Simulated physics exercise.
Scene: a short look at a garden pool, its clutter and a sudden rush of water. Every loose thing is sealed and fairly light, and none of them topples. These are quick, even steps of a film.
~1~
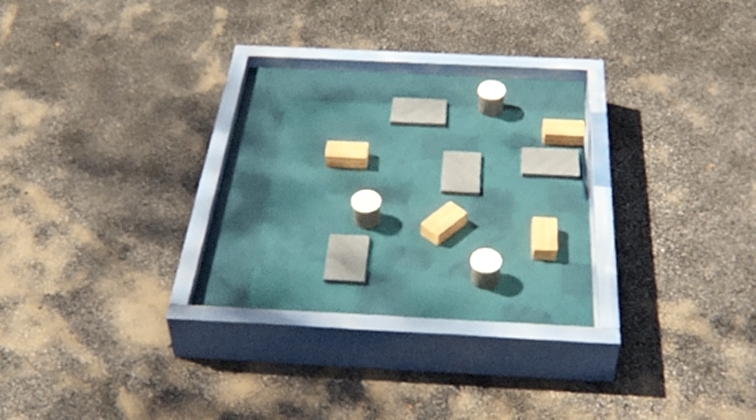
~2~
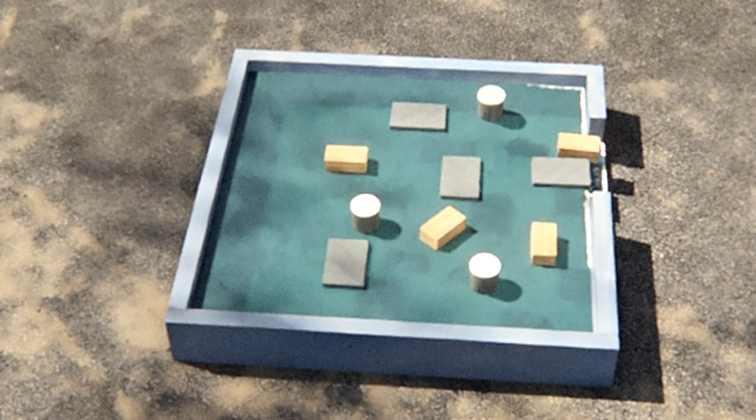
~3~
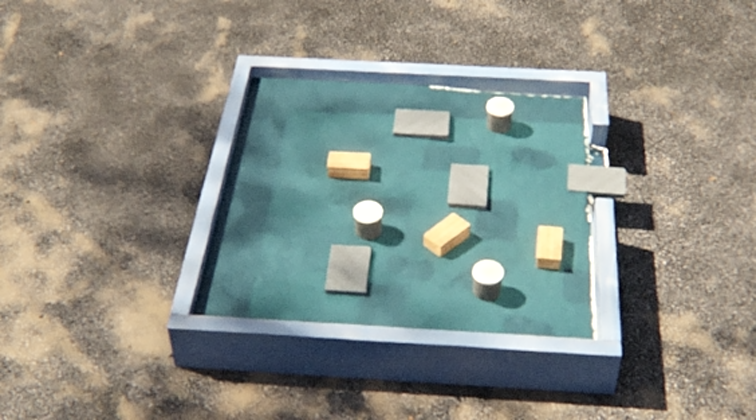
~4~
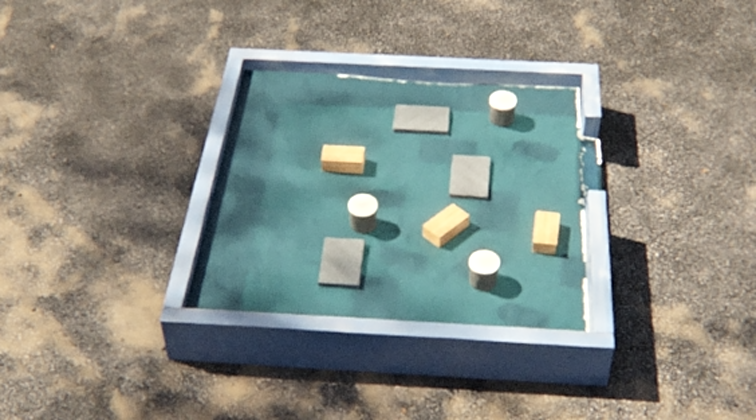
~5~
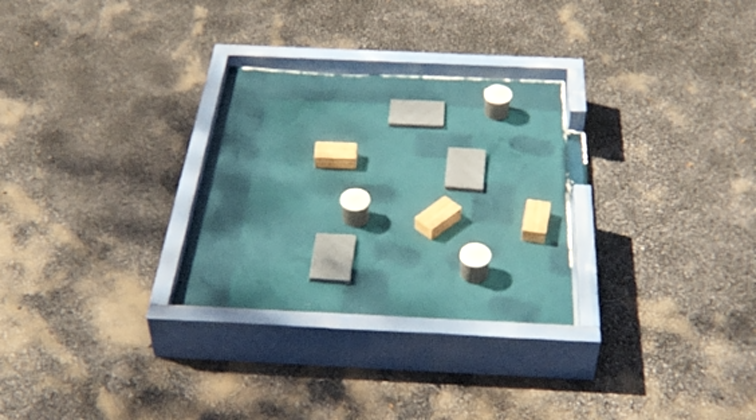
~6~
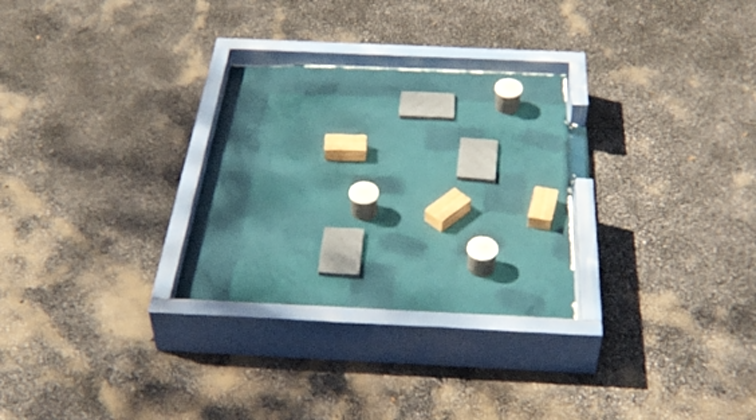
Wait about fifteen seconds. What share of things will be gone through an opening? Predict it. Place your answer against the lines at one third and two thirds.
It sits at or past the two-thirds line.
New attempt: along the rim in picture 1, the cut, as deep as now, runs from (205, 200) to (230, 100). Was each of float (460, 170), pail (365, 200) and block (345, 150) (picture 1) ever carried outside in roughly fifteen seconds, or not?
Remains, swept away, swept away.
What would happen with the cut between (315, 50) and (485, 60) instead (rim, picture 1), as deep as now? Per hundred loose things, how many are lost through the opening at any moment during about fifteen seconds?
That would be near 50 per cent of the things.
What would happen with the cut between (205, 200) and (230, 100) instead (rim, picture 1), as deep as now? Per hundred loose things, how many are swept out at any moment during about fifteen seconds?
It comes to about 30 per cent.
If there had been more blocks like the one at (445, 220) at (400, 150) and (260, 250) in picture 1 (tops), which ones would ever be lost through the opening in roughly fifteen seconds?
One after the other: Washed out, inside.
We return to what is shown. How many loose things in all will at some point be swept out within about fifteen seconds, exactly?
That adds up to 8.
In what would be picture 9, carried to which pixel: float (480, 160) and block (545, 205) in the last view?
They end up close to (513, 157) and close to (570, 175).
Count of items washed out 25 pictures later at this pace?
The answer here is 7.
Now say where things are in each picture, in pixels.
The first picture shows a block at (545, 234), afloat; a float at (461, 171) floats; 0 of 11 have shifted.
The second picture shows a block at (544, 239) floats; a float at (461, 176), afloat; 2 of 11 have shifted.
The third picture shows a block at (550, 243), afloat, close to its start; a float at (469, 184) floats, close to its start; 4 of 11 have shifted.
The fourth picture shows a block at (547, 228) floats, close to its start; a float at (470, 175), afloat, close to its start; 7 of 11 have shifted.
The fifth picture shows a block at (537, 216) floats, close to its start; a float at (466, 168), afloat, close to its start; 10 of 11 have shifted.
The sixth picture shows a block at (543, 203), afloat, close to its start; a float at (478, 158), afloat, close to its start; 11 of 11 have shifted.
A moment on, 2 of 11 are out; 9 afloat.
Next, 5 of 11 are out; 6 afloat.
Later, 7 of 11 are out; 4 afloat.
In the end, 8 of 11 are out; 3 afloat.
